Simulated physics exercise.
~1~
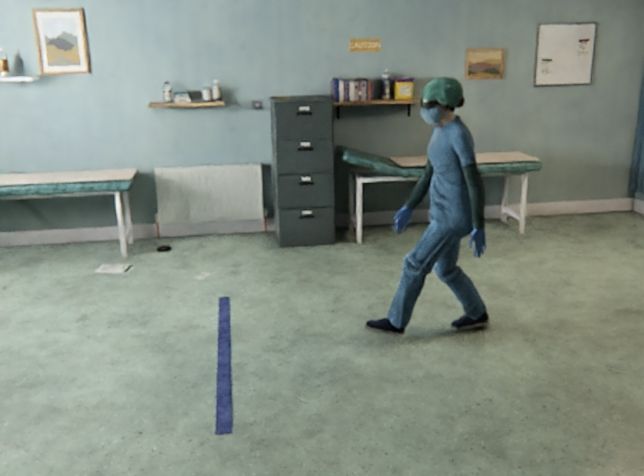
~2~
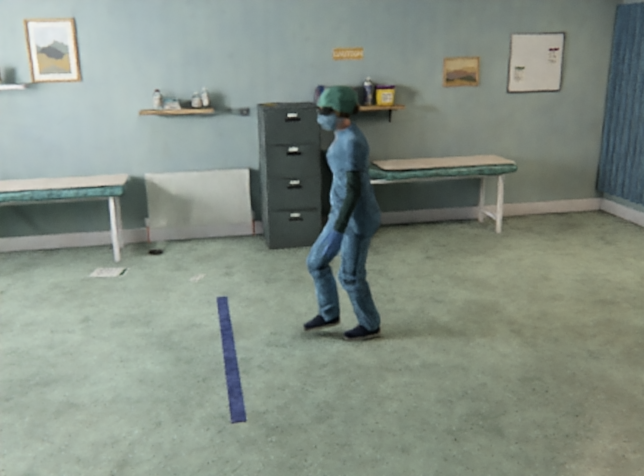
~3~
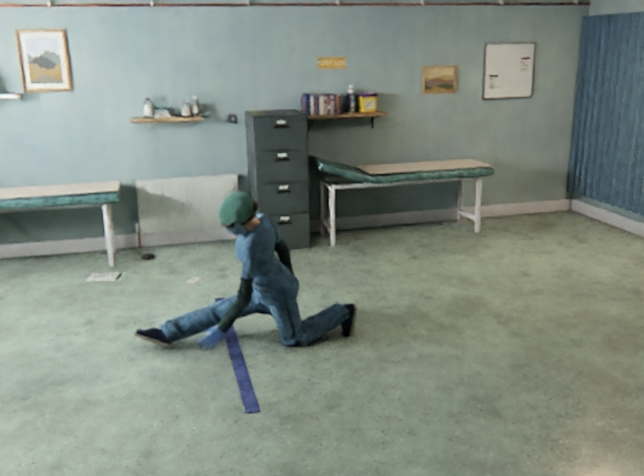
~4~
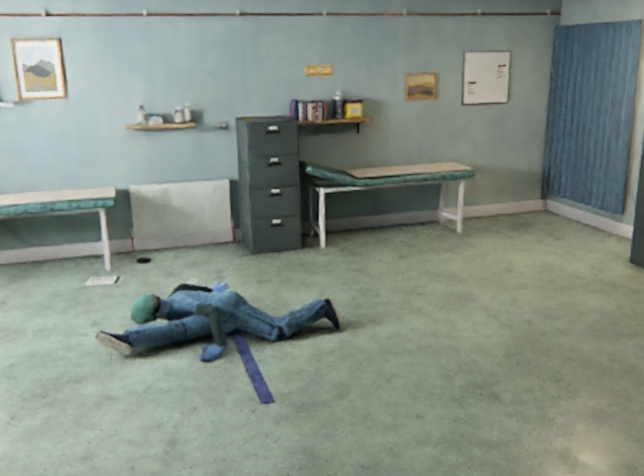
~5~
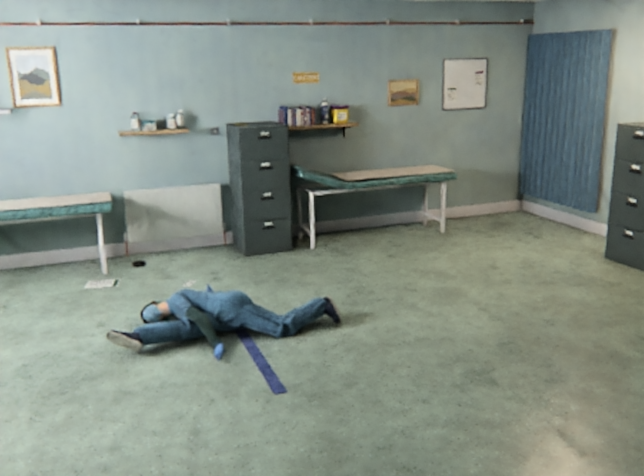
In a clinic room with pale green walls, a person in blue scrubs, a mask and a green cap walked left towards a blue strip on the floor, sank down with legs spread, then slumped forward and ended up lying still across it.
